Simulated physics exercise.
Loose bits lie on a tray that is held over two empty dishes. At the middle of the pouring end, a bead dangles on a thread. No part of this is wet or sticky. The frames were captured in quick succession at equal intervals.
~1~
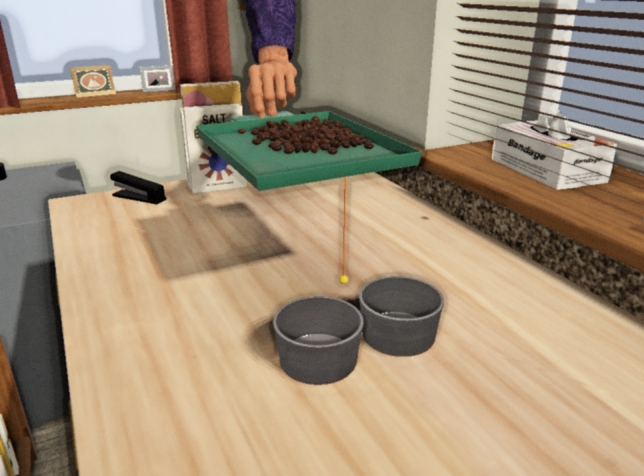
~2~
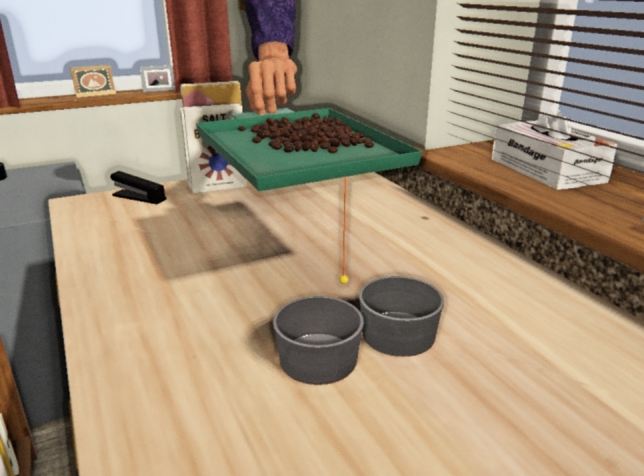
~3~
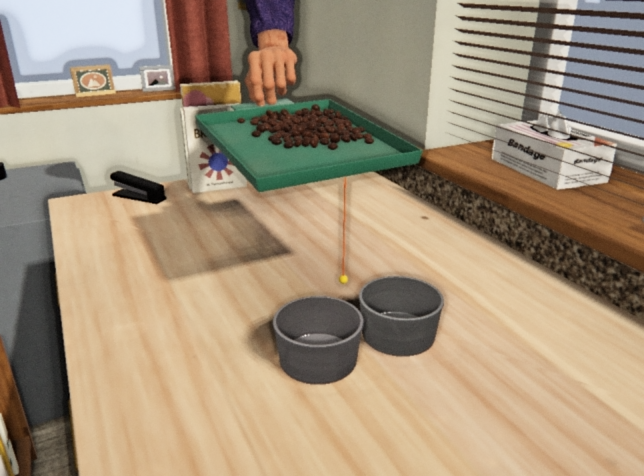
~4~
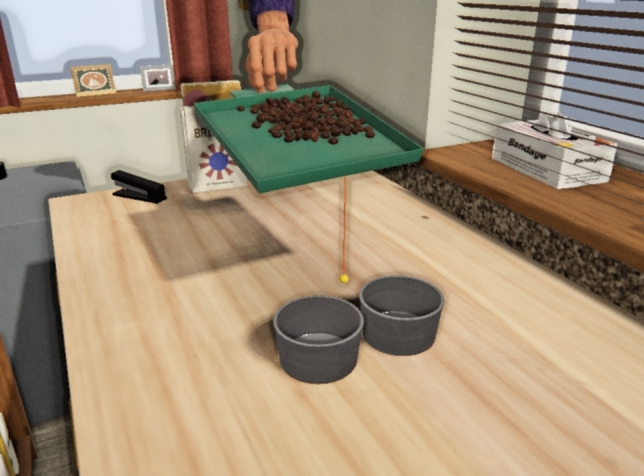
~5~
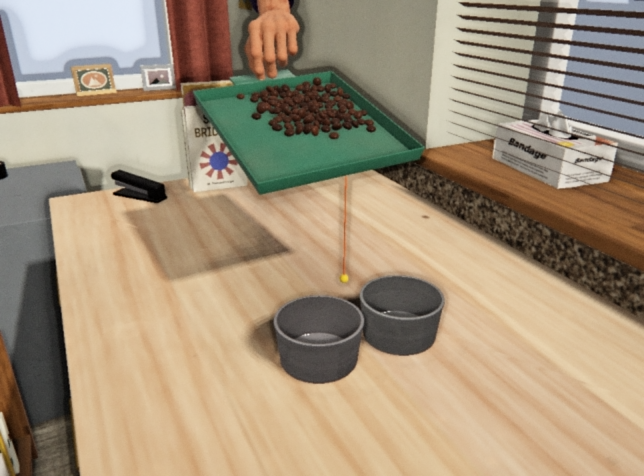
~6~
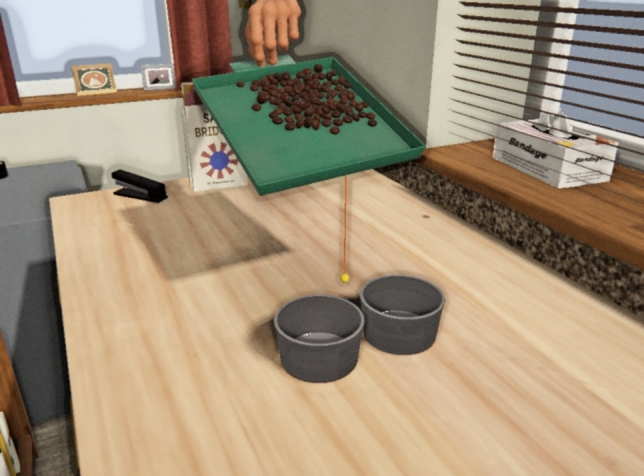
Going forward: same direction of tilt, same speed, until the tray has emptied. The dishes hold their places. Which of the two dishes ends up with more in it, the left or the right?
Going by this, it mostly spills to the left of the two.
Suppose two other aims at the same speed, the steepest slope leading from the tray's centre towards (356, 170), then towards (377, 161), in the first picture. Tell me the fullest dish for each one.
The rightmost dish, then the rightmost dish.
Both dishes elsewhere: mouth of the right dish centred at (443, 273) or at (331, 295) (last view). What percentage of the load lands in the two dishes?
Around 10 then around 40 per cent.
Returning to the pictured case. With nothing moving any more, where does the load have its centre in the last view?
Close to (324, 352) in the last picture.
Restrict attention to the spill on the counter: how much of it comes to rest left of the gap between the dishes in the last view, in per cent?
Roughly 70 in a hundred.
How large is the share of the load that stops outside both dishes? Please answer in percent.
Roughly 20 per cent.
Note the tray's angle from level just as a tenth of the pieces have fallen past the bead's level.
Roughly 75 degrees of tilt.
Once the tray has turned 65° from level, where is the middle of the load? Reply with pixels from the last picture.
Near (321, 174).
Soon, tray tipped steeply; most on the tray; about a quarter in the air.
A while on, tray tipped past a quarter turn; about a third on the tray; about a third in the left dish; a small part in the right dish; about a quarter outside both; a small part in the air.
Towards the end, tray tipped past a quarter turn; about two thirds in the left dish; a small part in the right dish; about a quarter outside both.
Finally, tray tipped past a quarter turn; about two thirds in the left dish; a small part in the right dish; about a quarter outside both.
